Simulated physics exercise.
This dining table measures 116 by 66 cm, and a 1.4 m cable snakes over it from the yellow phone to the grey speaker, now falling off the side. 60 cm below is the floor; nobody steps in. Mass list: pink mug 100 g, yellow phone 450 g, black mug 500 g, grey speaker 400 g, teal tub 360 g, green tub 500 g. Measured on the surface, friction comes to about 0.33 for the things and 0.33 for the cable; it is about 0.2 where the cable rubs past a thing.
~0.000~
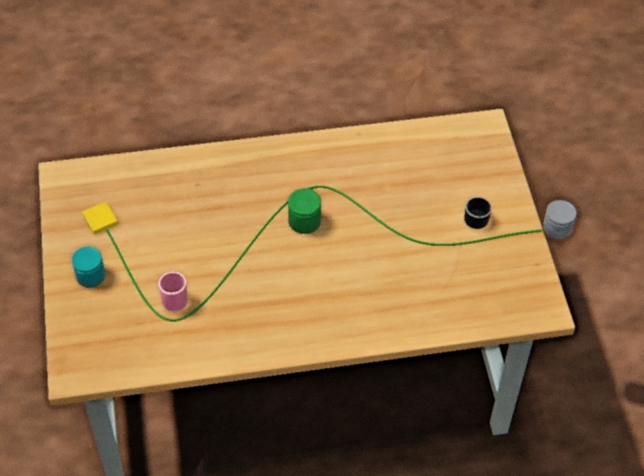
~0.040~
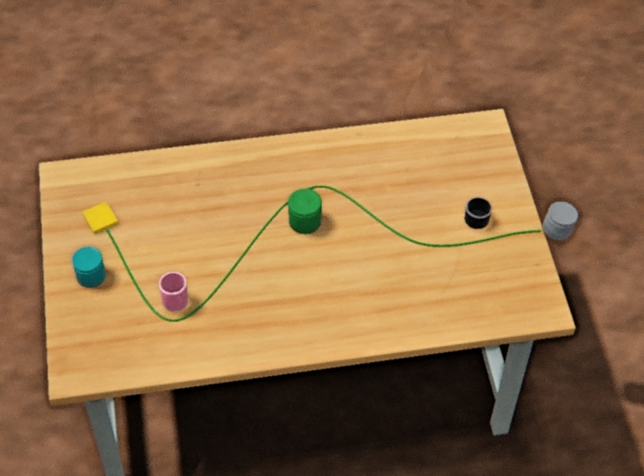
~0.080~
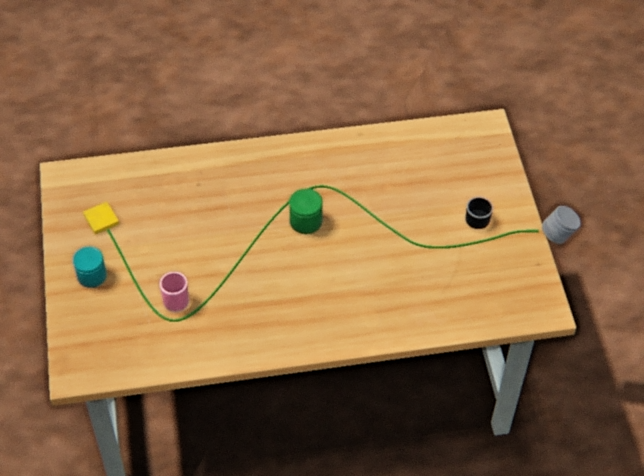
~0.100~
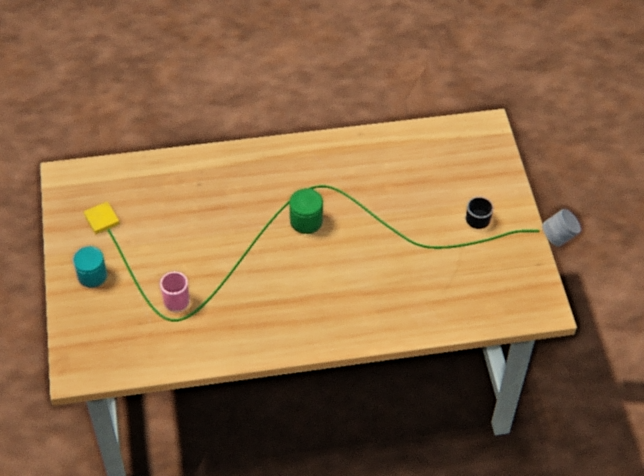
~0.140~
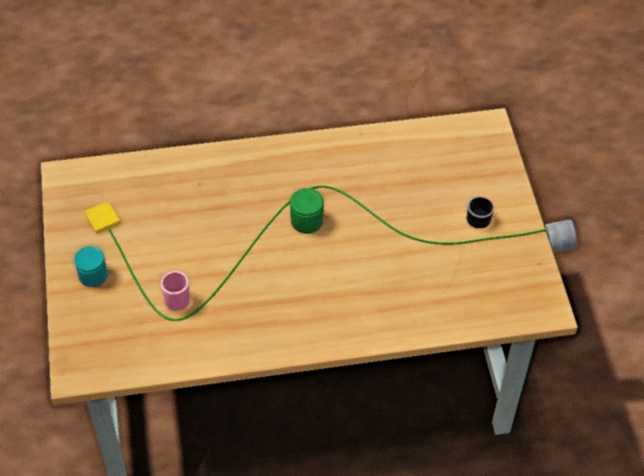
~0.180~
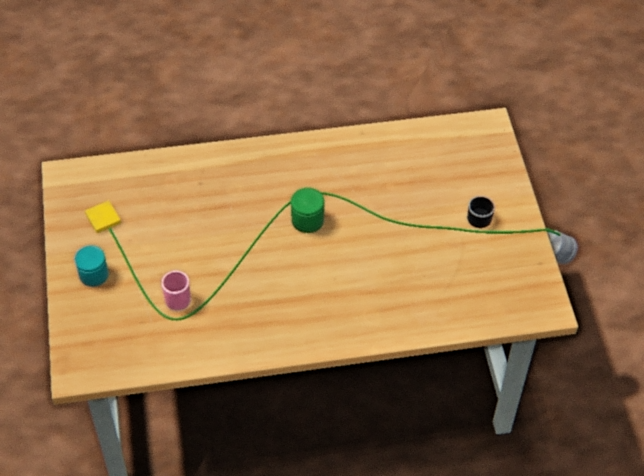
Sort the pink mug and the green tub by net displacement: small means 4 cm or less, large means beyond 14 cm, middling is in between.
Pink mug: Large; green tub: Small.
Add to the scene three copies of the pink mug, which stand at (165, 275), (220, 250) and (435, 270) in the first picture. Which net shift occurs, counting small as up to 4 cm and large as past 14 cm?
The first moves a long way, the second a long way, and the third just a bit.
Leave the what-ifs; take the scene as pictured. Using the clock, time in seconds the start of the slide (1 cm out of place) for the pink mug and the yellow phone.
On the clock, pink mug 0.26 s and yellow phone 0.46 s.
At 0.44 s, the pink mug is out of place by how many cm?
At that moment the pink mug has gone 25 cm from the start.
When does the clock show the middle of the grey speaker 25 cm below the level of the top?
It happens at 0.30 seconds on the clock.
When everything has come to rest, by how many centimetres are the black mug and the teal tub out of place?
Black mug roughly 0 cm, teal tub roughly 0 cm.
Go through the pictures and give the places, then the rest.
The first picture shows pink mug (172, 283); green tub (305, 201); cable runs through (489, 239) (376, 218) (279, 210) (214, 291) (130, 275).
The second picture shows grey speaker (562, 213); cable runs through (488, 239) (280, 210) (131, 275).
The third picture shows grey speaker (561, 225); cable runs through (487, 240) (281, 210) (132, 275).
The fourth picture shows grey speaker (561, 228); cable runs through (488, 240) (281, 210) (132, 275).
The fifth picture shows grey speaker (561, 236); cable runs through (493, 238) (282, 210) (133, 275).
The sixth picture shows pink mug (175, 282); green tub (308, 200); cable runs through (511, 232) (389, 220) (283, 209) (218, 290) (134, 274).
After 0.4 s, the cable's tail end at (117, 226); pink mug on its side, 26 cm off its start, grey speaker over the edge.
After 0.7 s, the cable's tail end at (162, 199); pink mug 48 cm off its start, yellow phone 14 cm off its start, grey speaker over the edge.
After 0.9 s, the cable's tail end at (176, 199); pink mug over the edge, yellow phone 16 cm off its start at (173, 208), grey speaker over the edge.
After 1.2 s, the cable's tail end at (176, 199); pink mug over the edge, yellow phone 16 cm off its start, grey speaker over the edge.
After 2.4 s, the cable's tail end at (176, 199); pink mug over the edge, green tub 1 cm off its start at (309, 202), yellow phone 16 cm off its start at (173, 208), grey speaker over the edge.
